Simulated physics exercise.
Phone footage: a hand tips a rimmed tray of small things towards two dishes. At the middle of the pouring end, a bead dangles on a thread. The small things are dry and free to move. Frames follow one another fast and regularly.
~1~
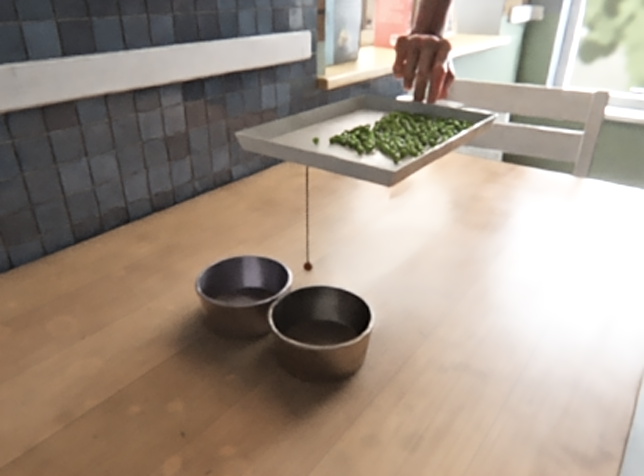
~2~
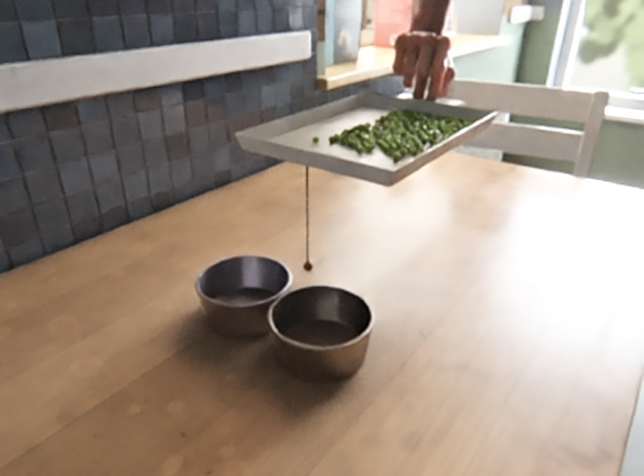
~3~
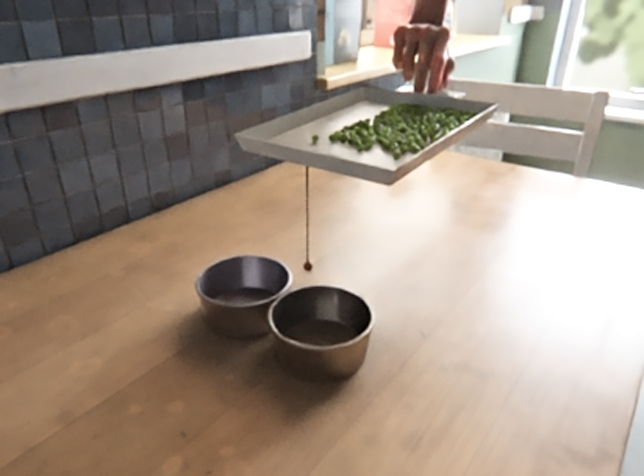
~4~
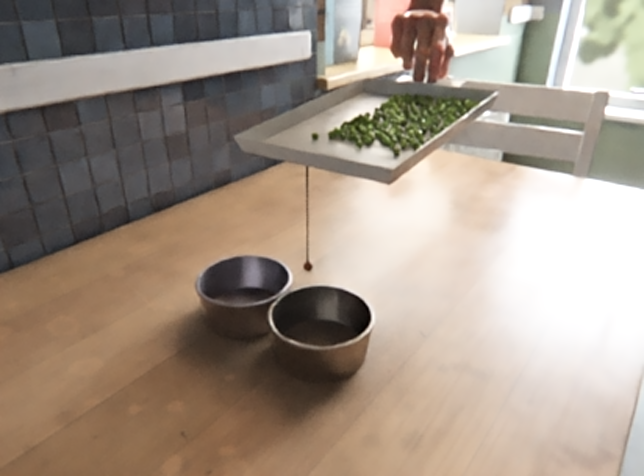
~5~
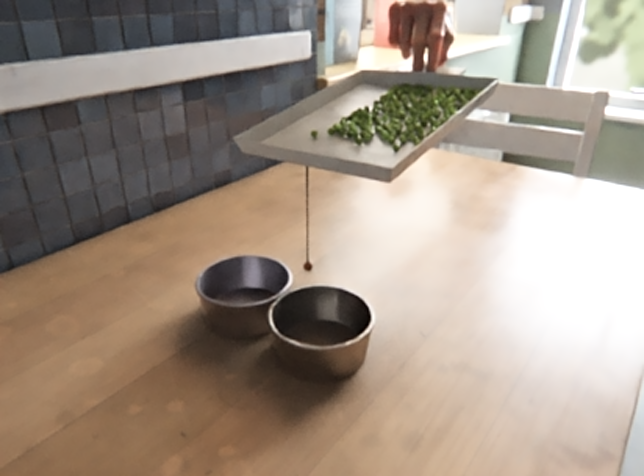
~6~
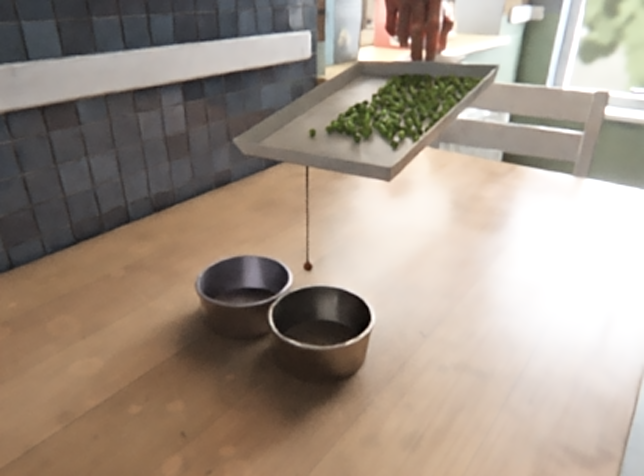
To begin with, a hand holds the far side of a pale rimmed tray of green dried peas above two metal dishes on a wooden table, a bead hanging on a thread. The hand then gradually raises the far side, tilting the tray more steeply, while the peas stay heaped and the dishes remain still.
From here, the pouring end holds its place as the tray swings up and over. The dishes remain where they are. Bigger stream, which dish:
Left.
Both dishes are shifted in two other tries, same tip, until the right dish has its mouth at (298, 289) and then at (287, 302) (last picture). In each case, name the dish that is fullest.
Case one: The dish at left. Case two: The dish at left.
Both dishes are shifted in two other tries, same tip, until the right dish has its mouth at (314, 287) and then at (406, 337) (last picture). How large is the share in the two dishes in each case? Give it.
You'd see around 80 per cent and then around 20 per cent.
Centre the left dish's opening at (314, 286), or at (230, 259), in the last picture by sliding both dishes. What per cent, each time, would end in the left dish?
Around 20 and then 60 per cent.
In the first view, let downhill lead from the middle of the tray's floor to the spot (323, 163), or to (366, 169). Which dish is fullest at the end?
Case one: The dish to the right. Case two: The dish to the right.
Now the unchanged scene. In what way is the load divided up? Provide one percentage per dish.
Left about 80, right about 10 in a hundred.
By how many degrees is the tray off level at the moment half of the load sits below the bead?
The tilt then is about 100°.
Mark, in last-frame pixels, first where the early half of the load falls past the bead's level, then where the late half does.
First around (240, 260), afterwards around (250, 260).
Shortly afterwards, tray tipped steeply; all but a few on the tray; only a few in the left dish; only a few outside both; only a few in the air.
Next, tray tipped right over; near a third on the tray; only a few in the right dish; near a third in the left dish; only a few outside both; near a third in the air.
Some moments later, tray tipped past a quarter turn; a little in the right dish; the bulk in the left dish; a little outside both.
In the end, tray tipped past a quarter turn; a little in the right dish; the bulk in the left dish; a little outside both.
